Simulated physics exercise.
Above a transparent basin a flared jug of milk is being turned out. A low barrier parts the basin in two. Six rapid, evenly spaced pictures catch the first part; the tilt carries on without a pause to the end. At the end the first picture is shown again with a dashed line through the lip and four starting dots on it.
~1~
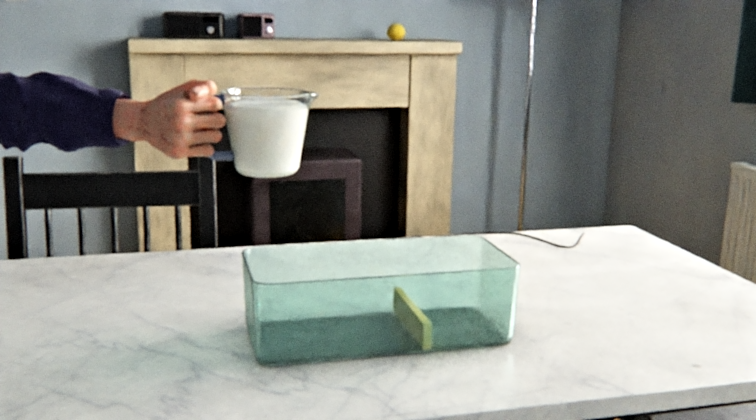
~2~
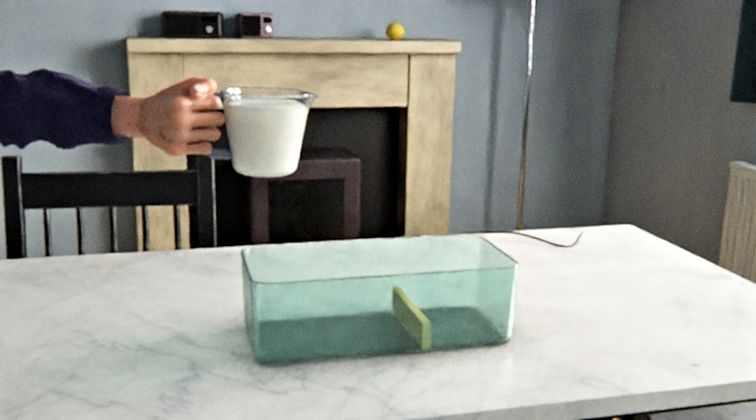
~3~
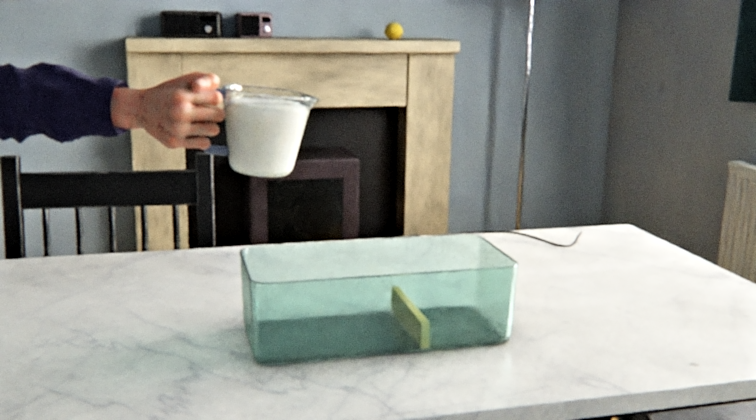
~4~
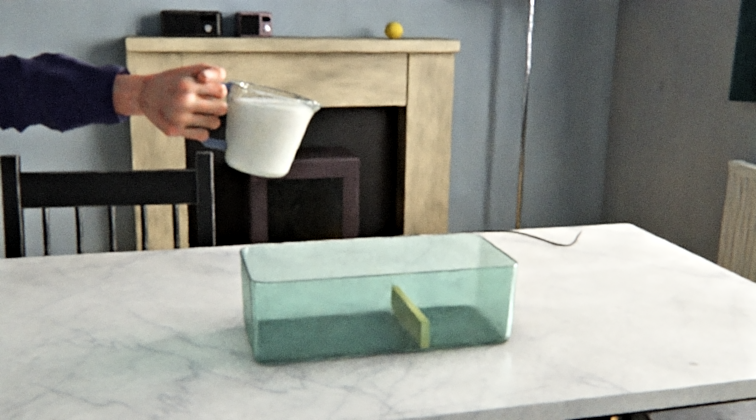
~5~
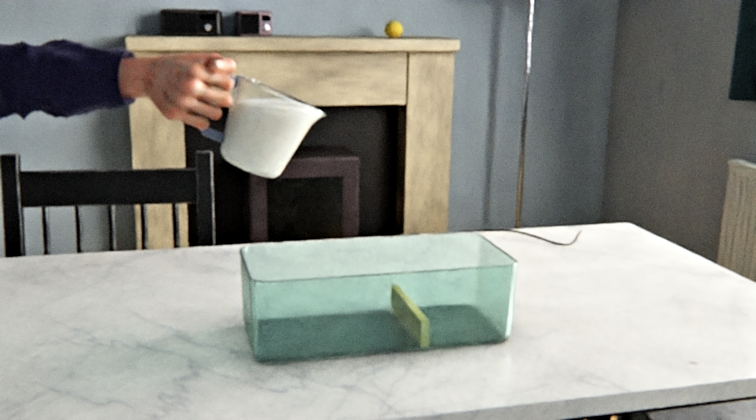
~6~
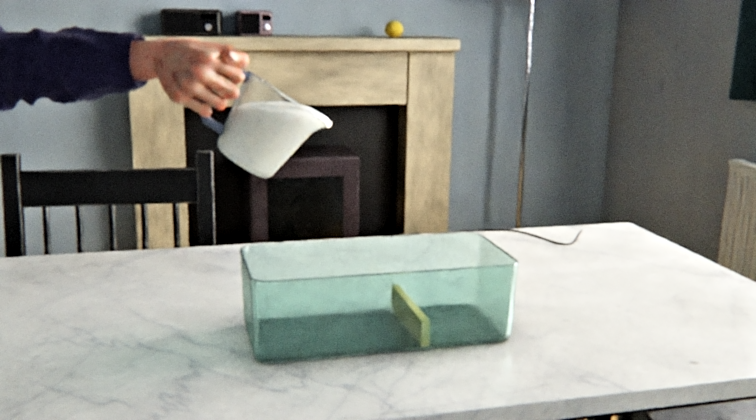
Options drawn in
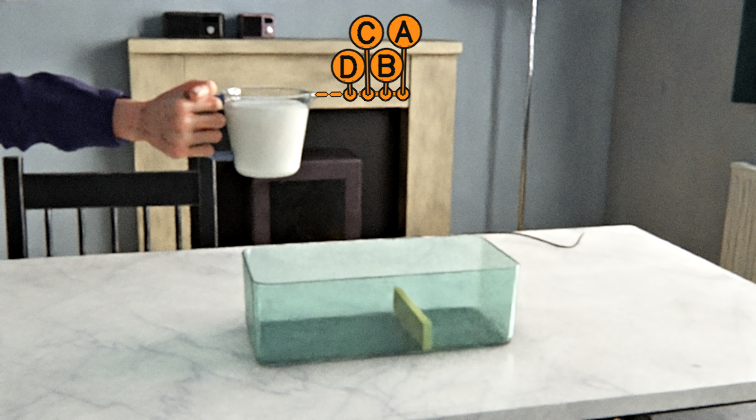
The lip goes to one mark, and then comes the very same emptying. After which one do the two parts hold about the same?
The answer is dot C.
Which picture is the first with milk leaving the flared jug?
In picture 6.
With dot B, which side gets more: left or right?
The right side.
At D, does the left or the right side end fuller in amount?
The left one.
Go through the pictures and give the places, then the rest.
The first frame shows upright, lip at (317, 94); basin from (256, 364) to (511, 341); top of the wall at (411, 304); nothing has left yet.
The second frame shows upright, lip at (317, 95); nothing has left yet.
The third frame shows tipped about 6°, lip at (318, 99); nothing has left yet.
The fourth frame shows tipped about 13°, lip at (322, 105); nothing has left yet.
The fifth frame shows tipped about 23°, lip at (324, 114); nothing has left yet.
The sixth frame shows tipped about 34°, lip at (326, 126); milk is over the lip, down to (326, 126).
On the marked copy, A at (402, 93); B at (385, 93); C at (367, 94); D at (350, 94).
Choosing A, about 10 % ends left of the wall and 86 % right of it; 4 % is lost outside.
Choosing B, about 15 % ends left of the wall and 82 % right of it; 3 % is lost outside.
Choosing C, about 48 % ends left of the wall and 50 % right of it.
Choosing D, about 78 % ends left of the wall and 17 % right of it; 6 % is lost outside.
